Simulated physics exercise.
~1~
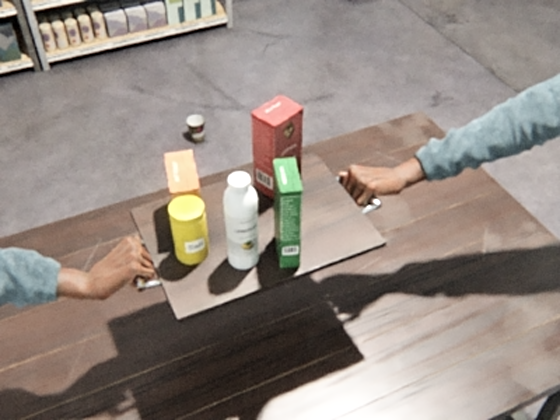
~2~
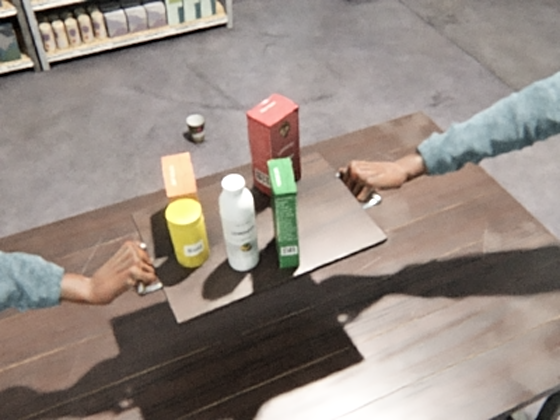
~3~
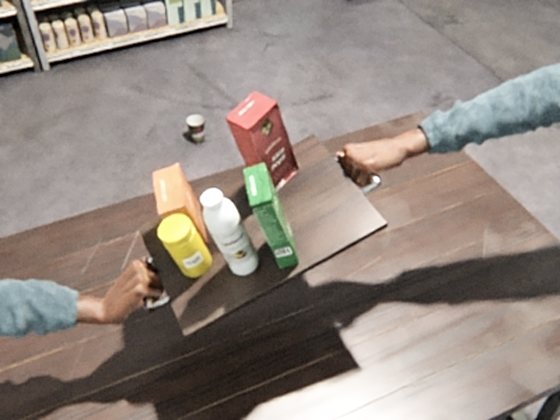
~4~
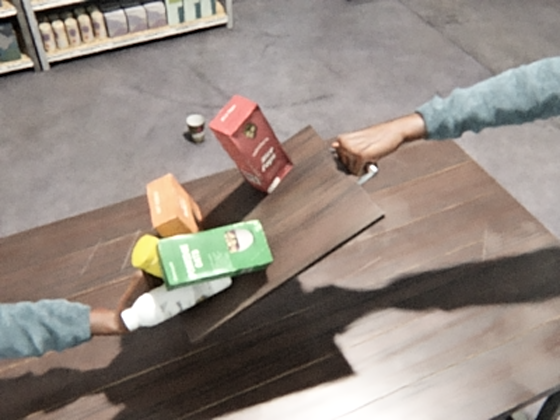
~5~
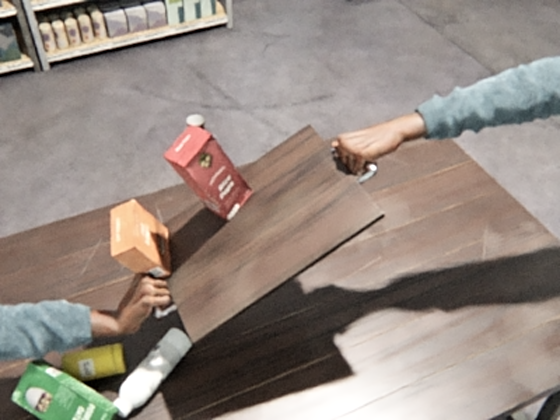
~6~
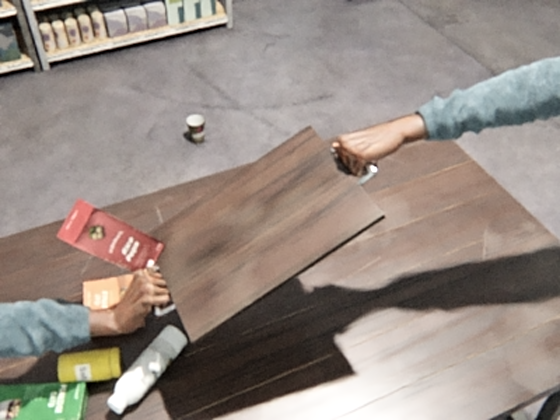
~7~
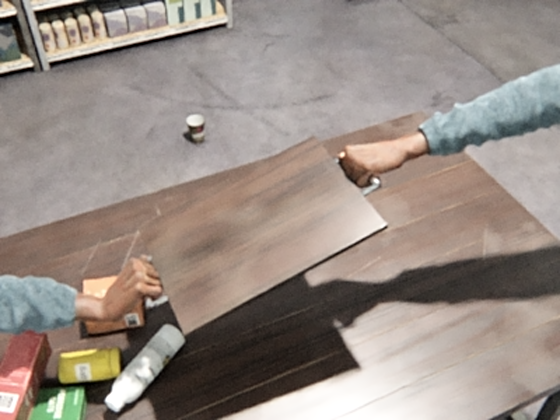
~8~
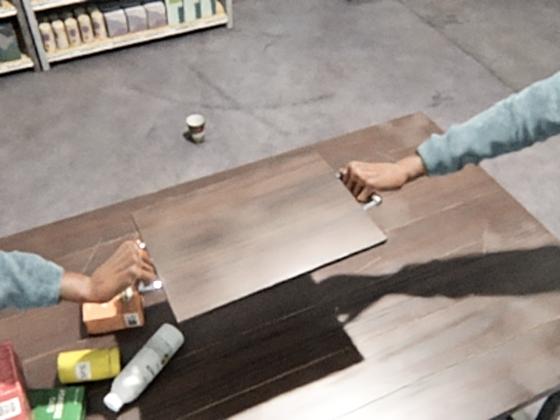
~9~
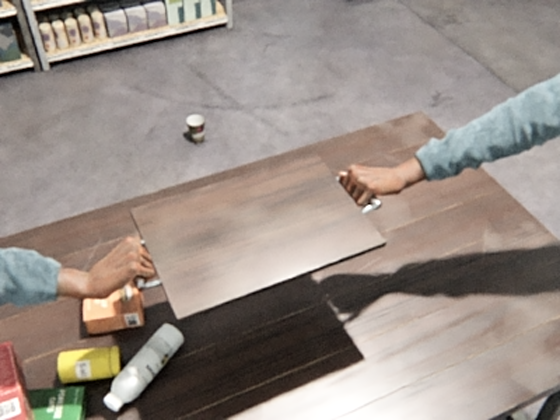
Rimless tray tipping left in two hands, five bottles, jars and boxes sliding off onto the wooden table, then levelling empty.
